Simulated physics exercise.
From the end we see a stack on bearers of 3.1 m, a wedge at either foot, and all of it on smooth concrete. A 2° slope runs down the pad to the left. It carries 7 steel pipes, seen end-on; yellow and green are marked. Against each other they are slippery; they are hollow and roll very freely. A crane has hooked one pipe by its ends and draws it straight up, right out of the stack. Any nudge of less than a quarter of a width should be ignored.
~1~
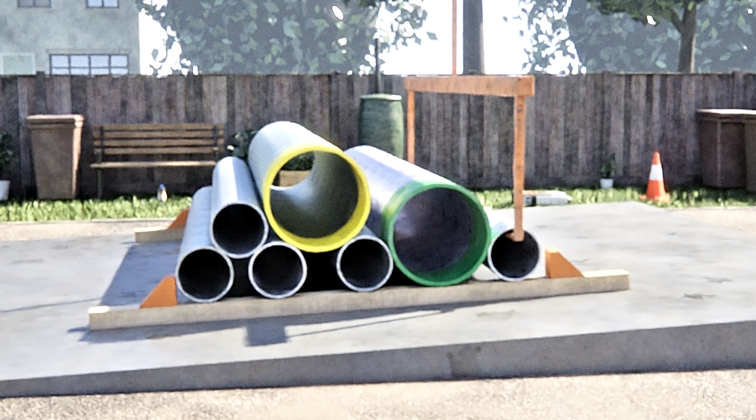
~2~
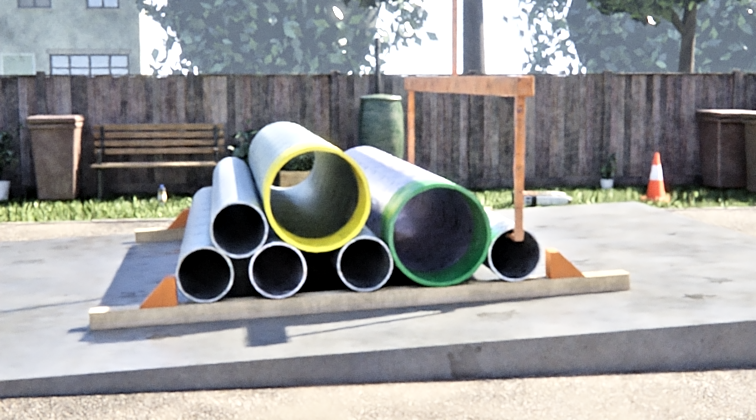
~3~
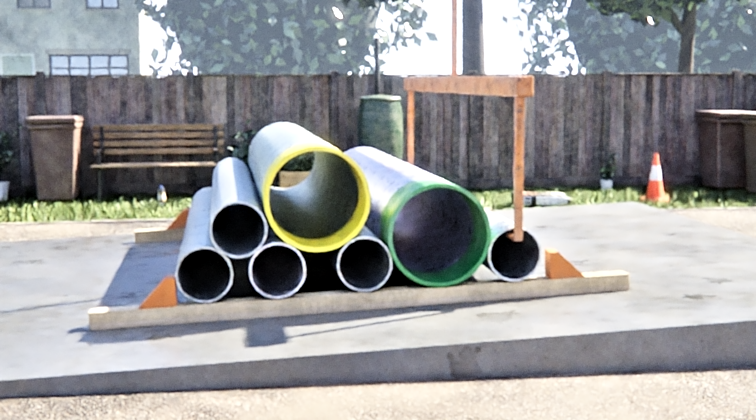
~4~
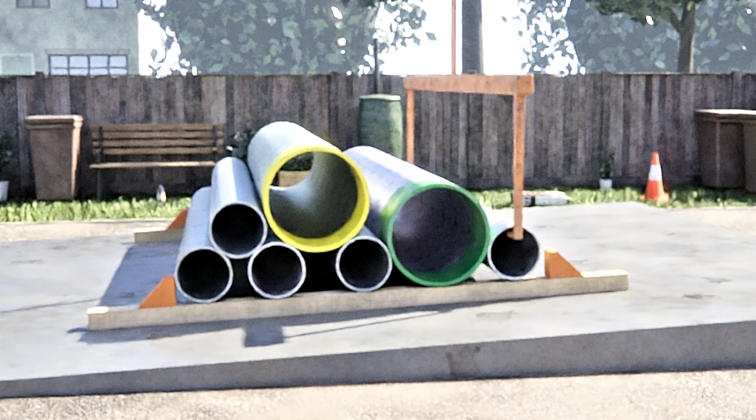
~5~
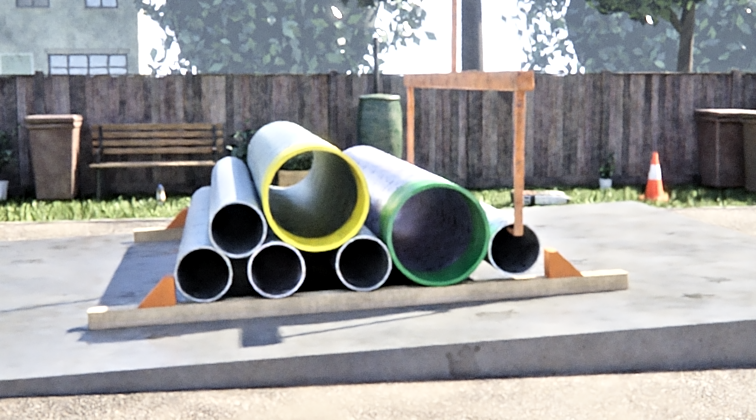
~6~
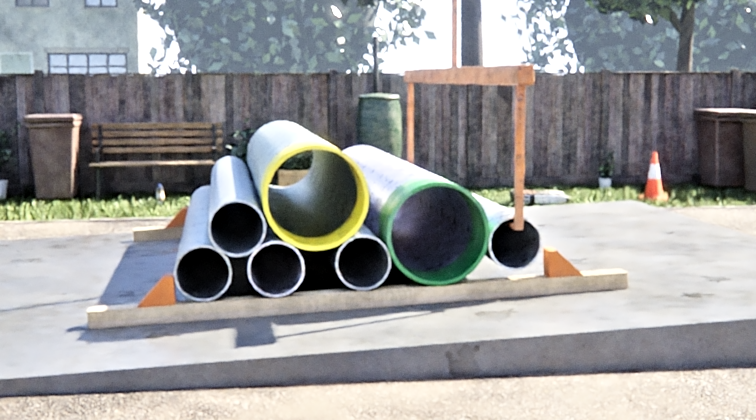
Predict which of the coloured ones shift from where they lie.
Taking them in turn, yellow stays where it is and Green stays where it is.
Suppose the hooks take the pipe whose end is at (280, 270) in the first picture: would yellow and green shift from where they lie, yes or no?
With that change: Yellow does; green doesn't.
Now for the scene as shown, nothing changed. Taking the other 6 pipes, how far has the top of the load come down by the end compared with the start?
Roughly 0 cm.
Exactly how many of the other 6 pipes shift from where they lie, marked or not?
Total: 0.
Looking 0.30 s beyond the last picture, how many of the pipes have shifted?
0.
Then, 0.3 s after the last picture, yellow is unmoved; green is where it was; 0 of the other 6 have shifted.
At rest (0.7 s after the last picture), yellow is unmoved; green is unmoved; 0 of the other 6 have shifted.
